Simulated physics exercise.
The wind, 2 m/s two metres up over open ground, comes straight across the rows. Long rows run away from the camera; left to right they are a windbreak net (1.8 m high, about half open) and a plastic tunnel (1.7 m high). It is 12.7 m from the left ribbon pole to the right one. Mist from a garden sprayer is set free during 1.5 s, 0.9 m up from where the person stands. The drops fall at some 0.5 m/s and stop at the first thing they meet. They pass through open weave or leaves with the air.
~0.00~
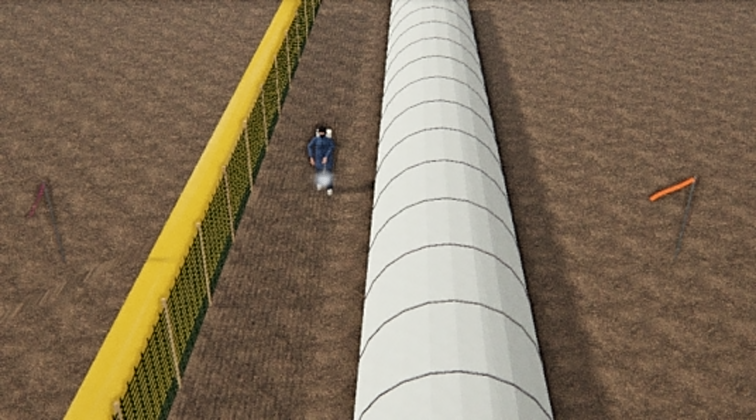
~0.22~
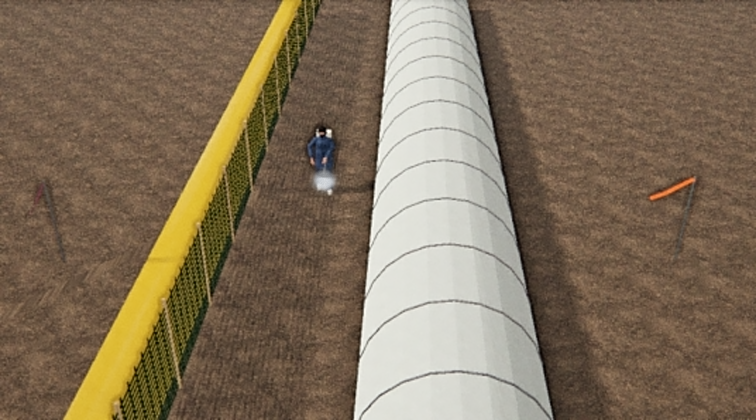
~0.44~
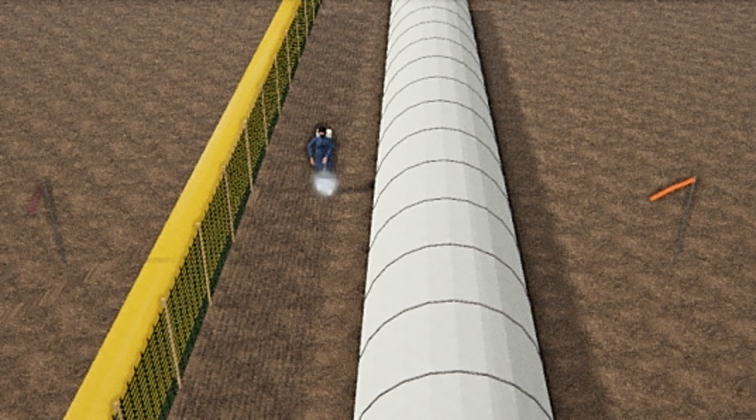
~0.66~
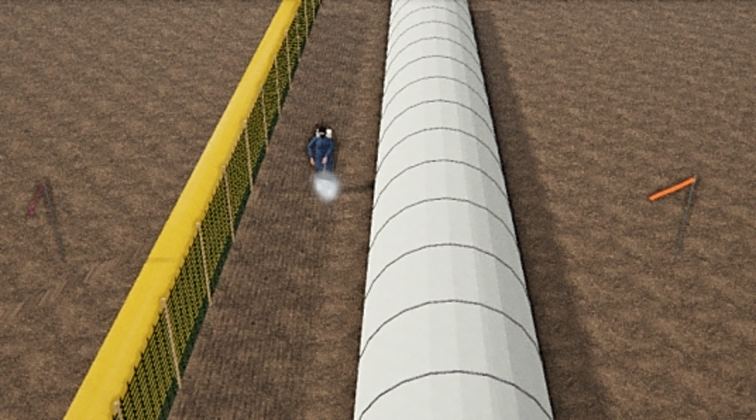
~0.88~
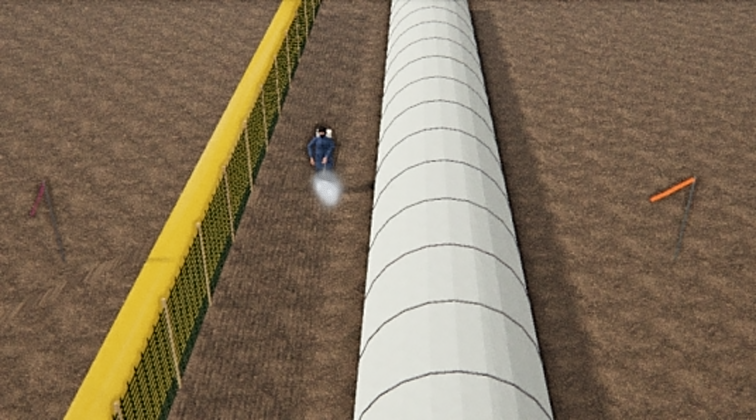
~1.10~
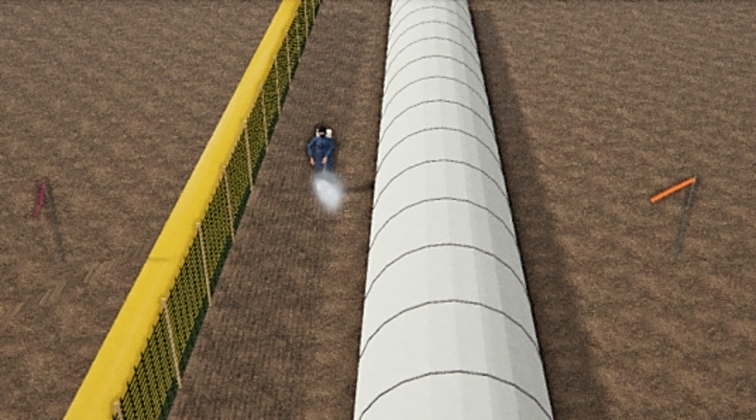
A small white puff of mist grows and stretches slightly downward from a blue-clad figure standing between a yellow-topped net fence and a long white plastic tunnel, while a ribbon on each side of the bare ground barely shifts.
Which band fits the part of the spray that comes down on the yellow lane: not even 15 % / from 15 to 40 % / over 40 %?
On the yellow lane: Less than 15 %.
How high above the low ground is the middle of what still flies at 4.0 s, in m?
About 0.2 m.
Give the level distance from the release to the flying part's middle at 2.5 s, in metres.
Roughly 0.0 m.
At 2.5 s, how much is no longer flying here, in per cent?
Some 35 per cent.
After 2.5 s, 65 % is in the air or yet to come; 0 % lies on the yellow lane; the middle of what still flies is 0.3 m above the low ground, near (335, 200).
After 4.0 s, 14 % is in the air or yet to come; 0 % lies on the yellow lane; the middle of what still flies is 0.2 m above the low ground, near (345, 205).
After 8.0 s, 0 % is in the air or yet to come; 0 % lies on the yellow lane.
After 20.0 s, 0 % is in the air or yet to come; 0 % lies on the yellow lane.
After 45.0 s, 0 % is in the air or yet to come; 0 % lies on the yellow lane.
